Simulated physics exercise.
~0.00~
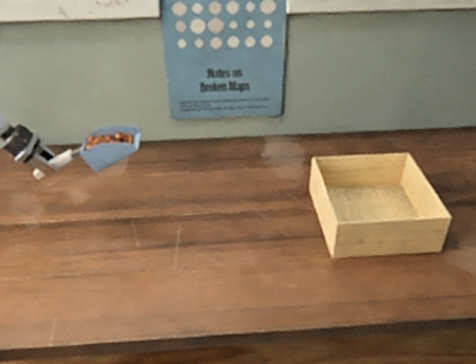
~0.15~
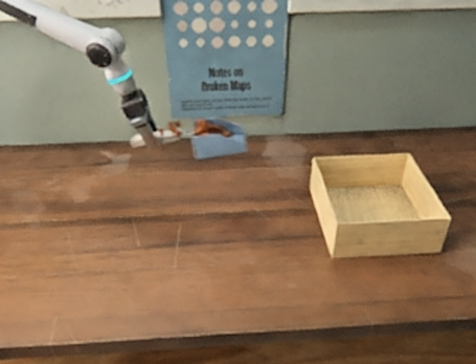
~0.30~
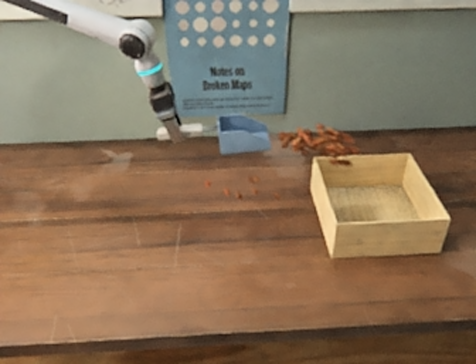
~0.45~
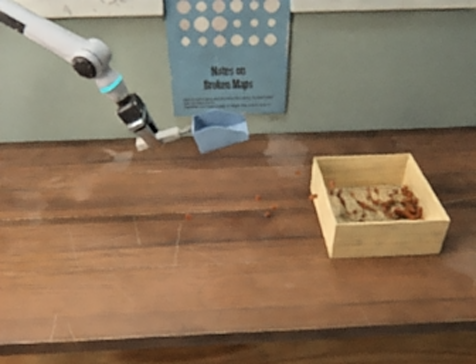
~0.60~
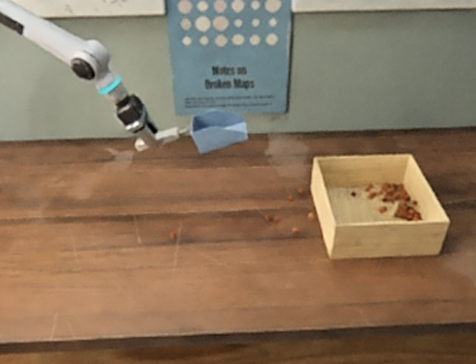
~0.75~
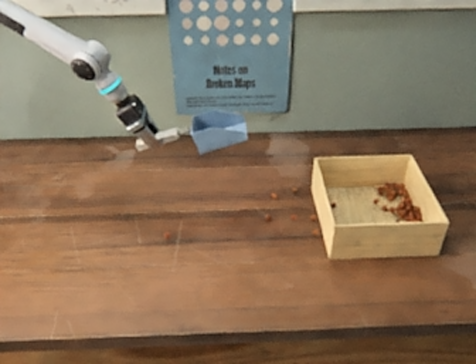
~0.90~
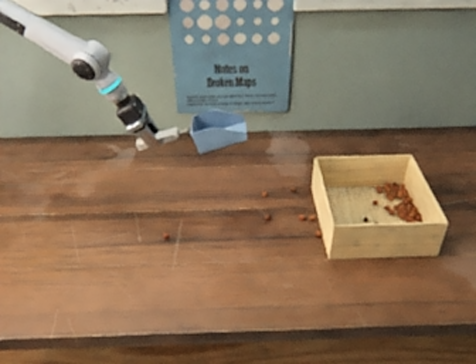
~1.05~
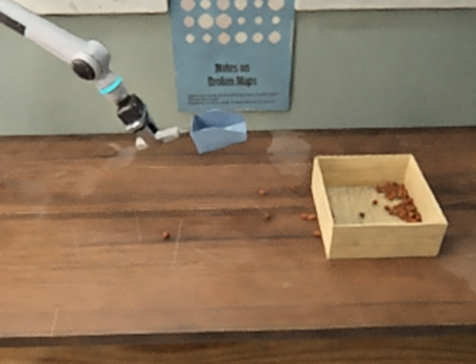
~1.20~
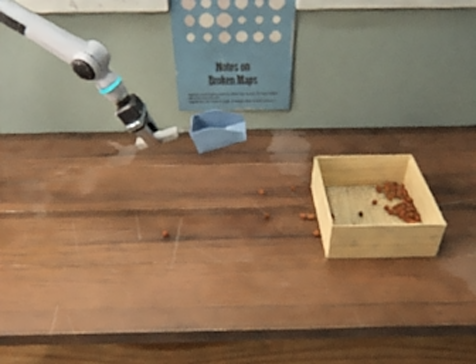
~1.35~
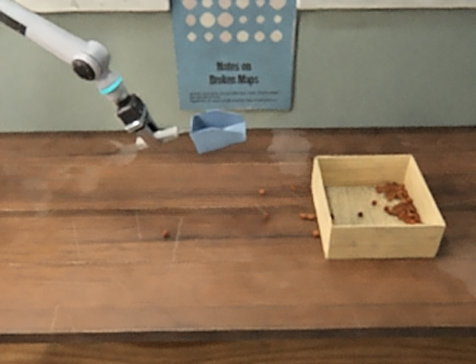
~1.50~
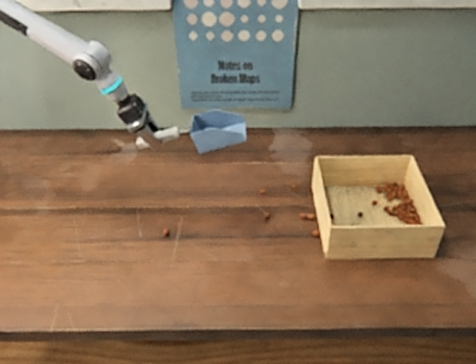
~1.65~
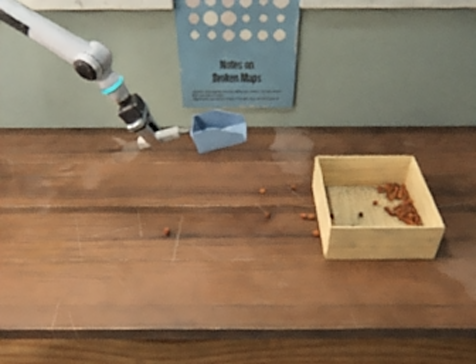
Robot arm swinging a blue scoop rightward, flinging hazelnuts into a wooden box, most landing inside and a few scattered on the table.
